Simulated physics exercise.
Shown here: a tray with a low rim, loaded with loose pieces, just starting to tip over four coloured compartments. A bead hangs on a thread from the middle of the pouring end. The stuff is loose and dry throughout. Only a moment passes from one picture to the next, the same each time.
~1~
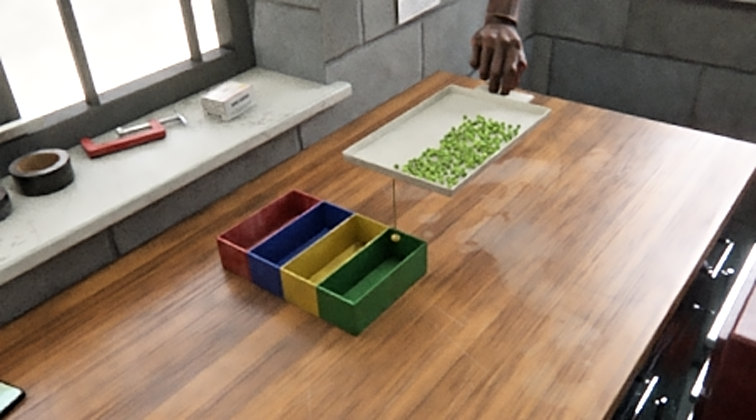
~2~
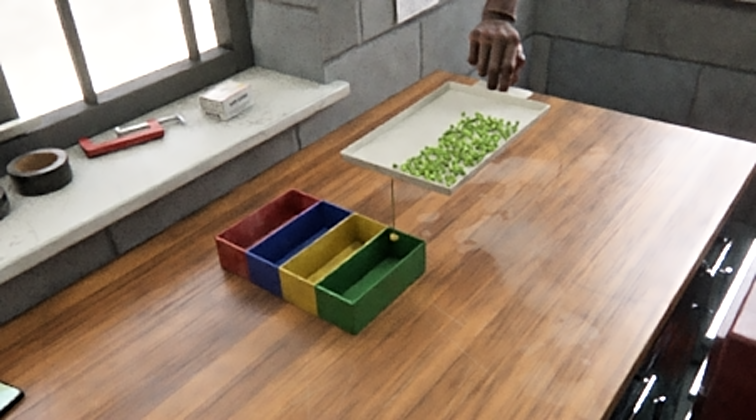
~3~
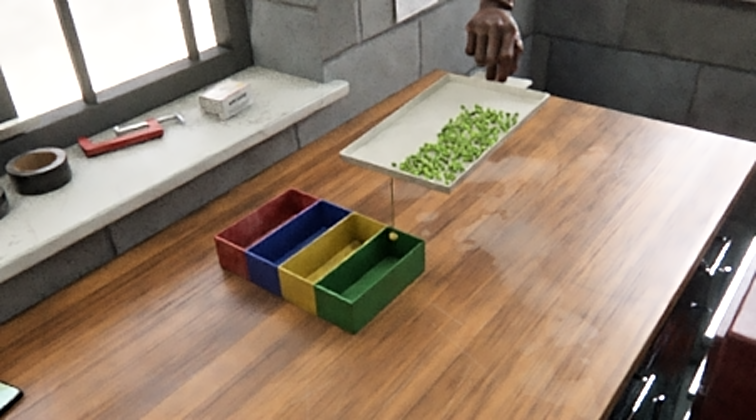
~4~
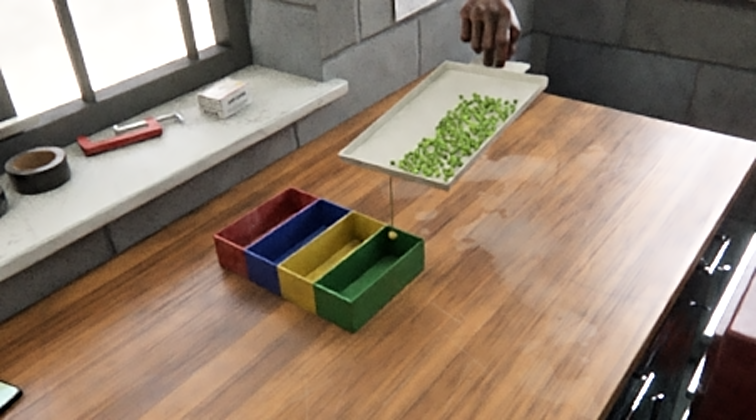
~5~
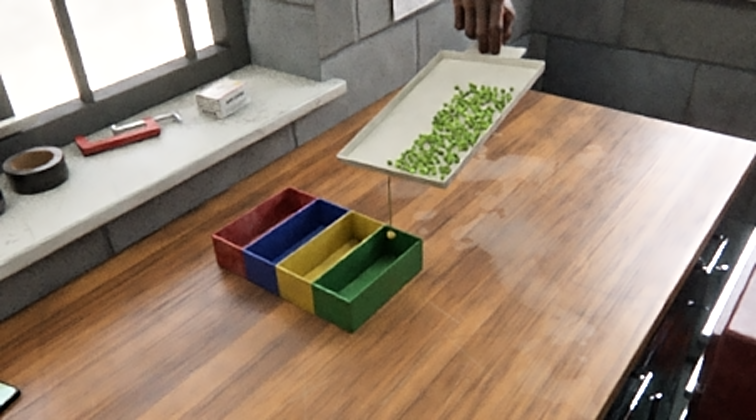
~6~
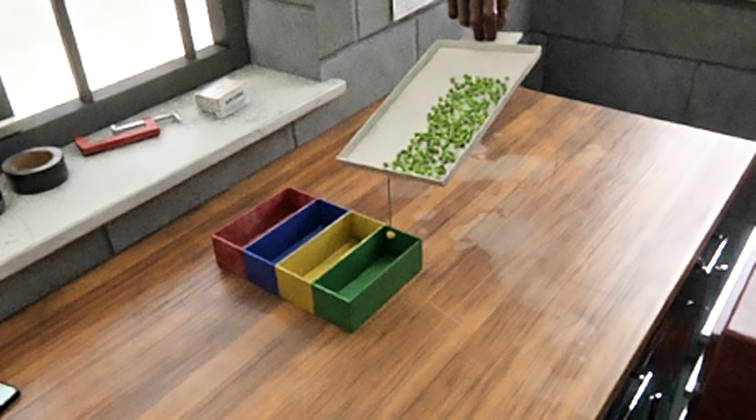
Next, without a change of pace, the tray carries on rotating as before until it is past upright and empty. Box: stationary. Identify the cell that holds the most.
The yellow cell holds the most.
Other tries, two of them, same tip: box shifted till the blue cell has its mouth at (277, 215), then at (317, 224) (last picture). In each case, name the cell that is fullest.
The first time it is the cell in green; the second time it is that yellow cell.
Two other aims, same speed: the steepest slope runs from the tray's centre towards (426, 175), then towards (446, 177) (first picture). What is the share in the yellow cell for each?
0 % and 0 %.
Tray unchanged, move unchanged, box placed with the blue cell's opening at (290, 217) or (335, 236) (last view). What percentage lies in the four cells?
In turn about 90 and about 100 percent.
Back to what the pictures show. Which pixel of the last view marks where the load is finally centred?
Once it all stops, the middle lies near (338, 269).
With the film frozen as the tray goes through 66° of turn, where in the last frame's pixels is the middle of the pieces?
(371, 162).
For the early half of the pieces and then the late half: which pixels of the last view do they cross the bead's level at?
Around (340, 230) at first; around (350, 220) after that.
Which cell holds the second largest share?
That green cell.
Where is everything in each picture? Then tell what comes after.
In the first picture, corners of the pouring end (344, 152) and (451, 188), level; middle of the load (461, 149), dried peas; bead on its thread (396, 238); red cell (234, 257); blue cell (266, 272); yellow cell (300, 289); green cell (336, 308).
In the second picture, corners of the pouring end (343, 152) and (450, 187), level; middle of the load (459, 146).
In the third picture, corners of the pouring end (342, 152) and (448, 185), tipped barely, lowest at the left corner; middle of the load (458, 142).
In the fourth picture, corners of the pouring end (341, 153) and (447, 183), tipped a little, lowest at the left corner; middle of the load (457, 134).
In the fifth picture, corners of the pouring end (339, 155) and (444, 181), tipped clearly, lowest at the left corner; middle of the load (453, 128).
In the sixth picture, corners of the pouring end (338, 157) and (442, 180), tipped clearly, lowest at the left corner; middle of the load (448, 124), roughly a third on the move; red cell (229, 254); blue cell (261, 270); yellow cell (295, 287); green cell (332, 305).
Just after the last frame, tray tipped steeply; the larger part on the tray; about a tenth in the yellow cell; about a tenth in the blue cell; about a tenth falling or outside the box.
A moment on, tray tipped past a quarter turn; roughly a quarter on the tray; roughly a third in the yellow cell; about a tenth in the green cell; about a tenth in the blue cell; just a few in the red cell; roughly a third falling or outside the box.
Further on, tray tipped past a quarter turn; the larger part in the yellow cell; roughly a quarter in the green cell; about a tenth in the blue cell; just a few in the red cell; just a few falling or outside the box.
When it is over, tray tipped past a quarter turn; the larger part in the yellow cell; roughly a quarter in the green cell; about a tenth in the blue cell; just a few in the red cell; just a few outside the box.
